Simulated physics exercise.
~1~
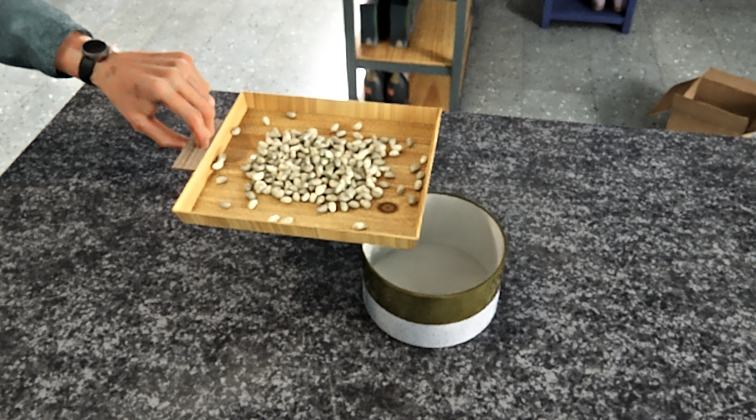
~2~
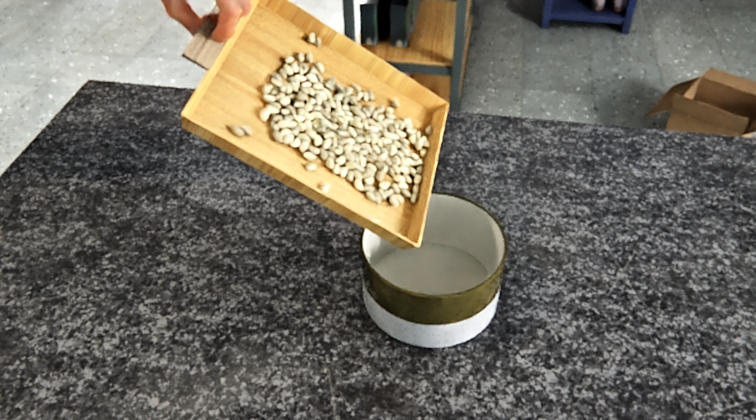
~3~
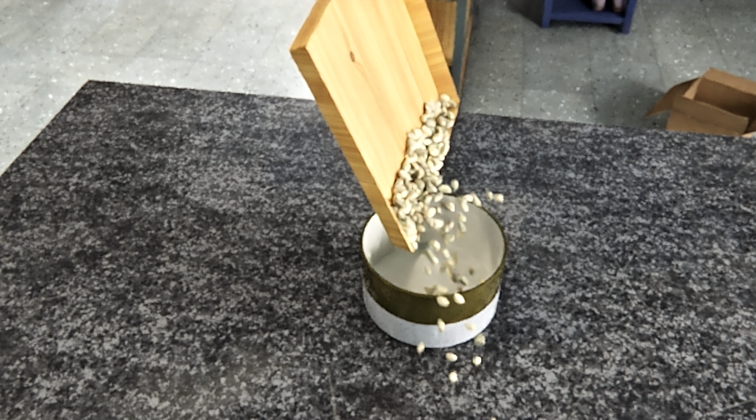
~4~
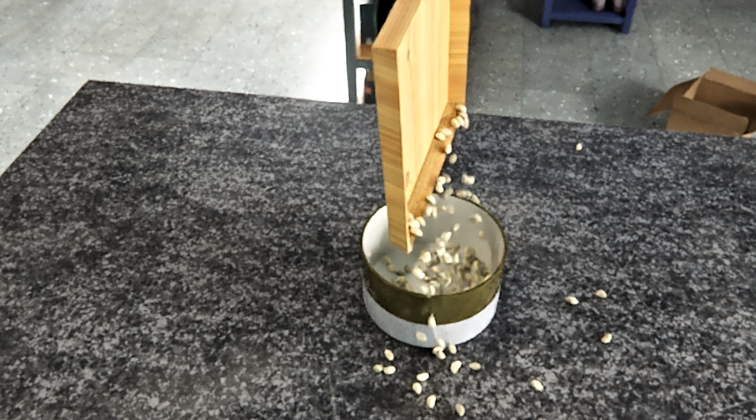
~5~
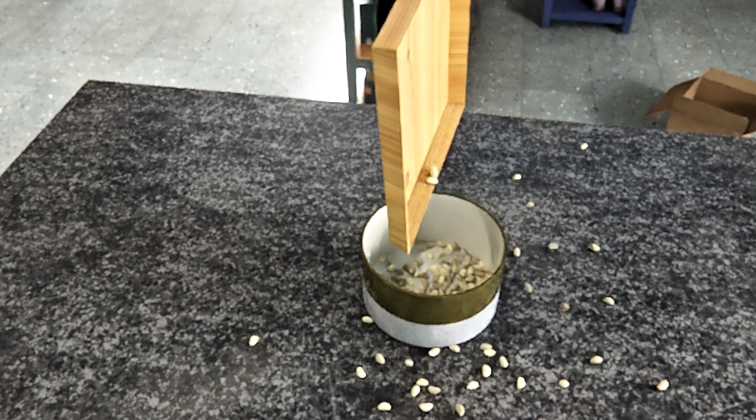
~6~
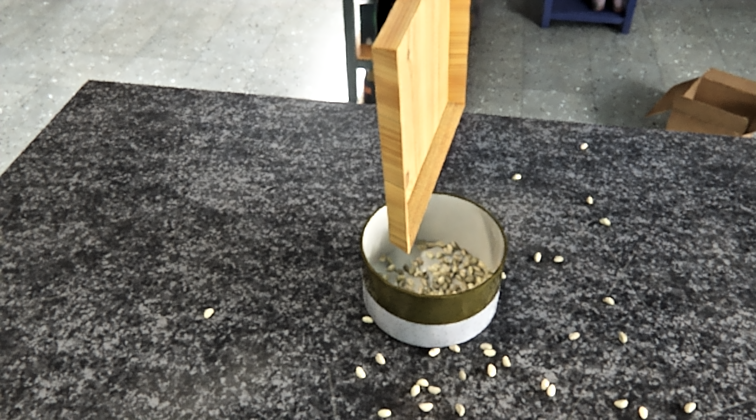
Hand tipping a wooden tray of pale beans into a green and white pot, most landing inside and some scattering across the counter.
